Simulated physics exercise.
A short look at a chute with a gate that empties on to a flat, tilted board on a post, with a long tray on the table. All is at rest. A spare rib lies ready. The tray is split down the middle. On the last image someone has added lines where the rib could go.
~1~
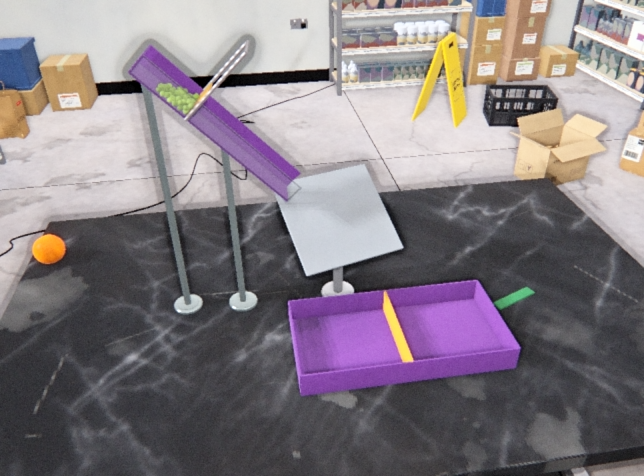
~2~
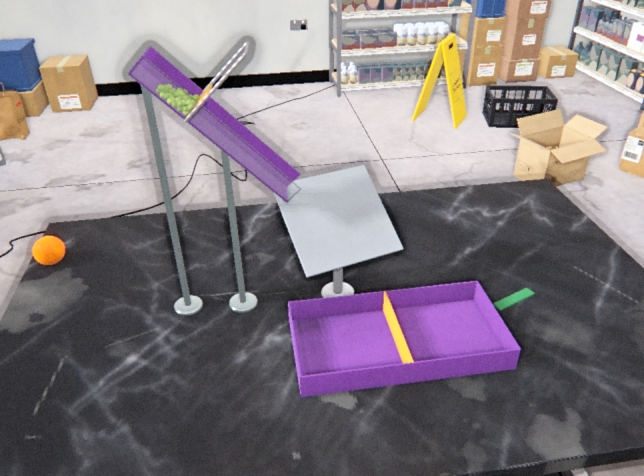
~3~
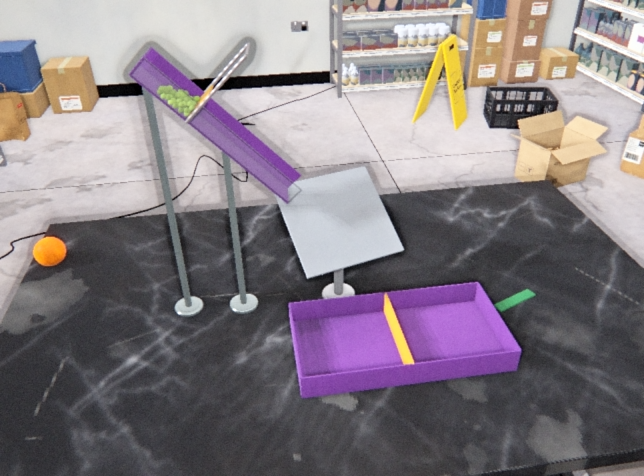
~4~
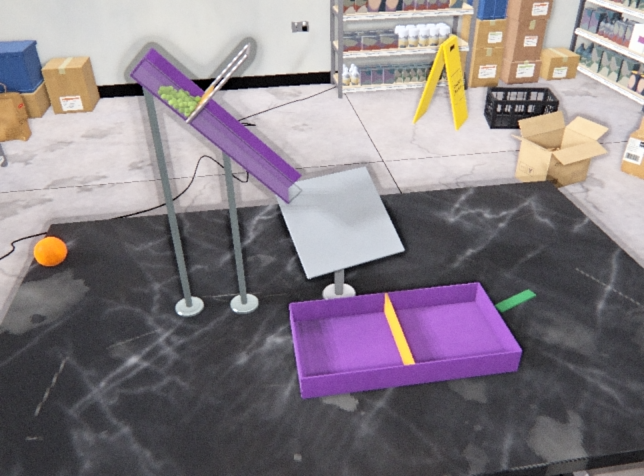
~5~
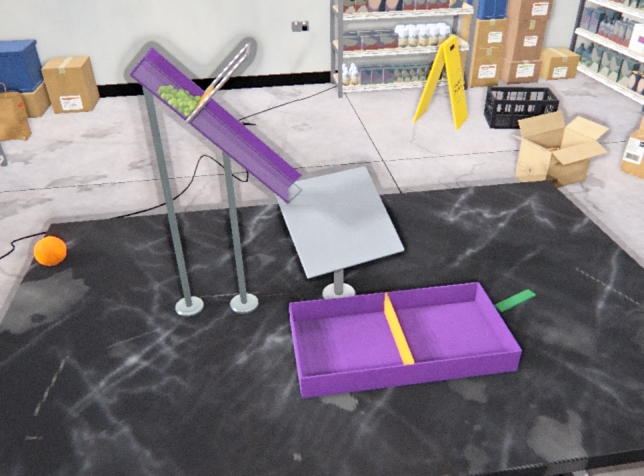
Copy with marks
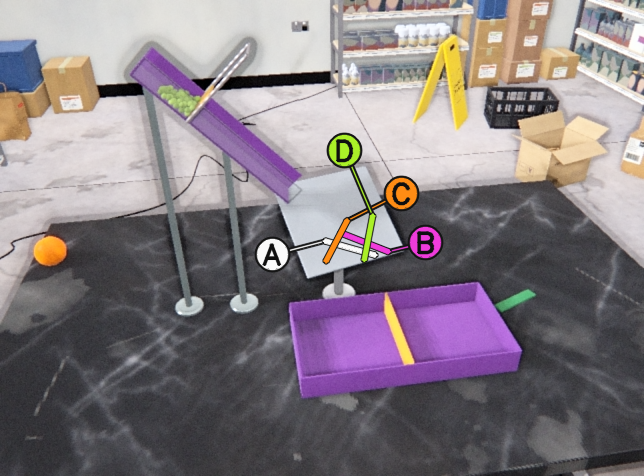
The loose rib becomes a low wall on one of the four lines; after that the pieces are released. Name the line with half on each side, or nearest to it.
The answer is line B.
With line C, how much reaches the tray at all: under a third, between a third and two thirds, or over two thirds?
It is over two thirds.
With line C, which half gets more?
More lands on the left.
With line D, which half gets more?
More lands on the left.
On the marked copy, line A from (325, 241) to (374, 255); line B from (340, 232) to (388, 251); line C from (347, 220) to (326, 260); line D from (372, 215) to (364, 259).
With A, of what is caught, only a few in the left half, all but a few in the right.
With B, of what is caught, close to a third in the left half, close to two thirds in the right.
With C, of what is caught, the bulk in the left half, a small share in the right.
With D, of what is caught, all but a few in the left half, only a few in the right.
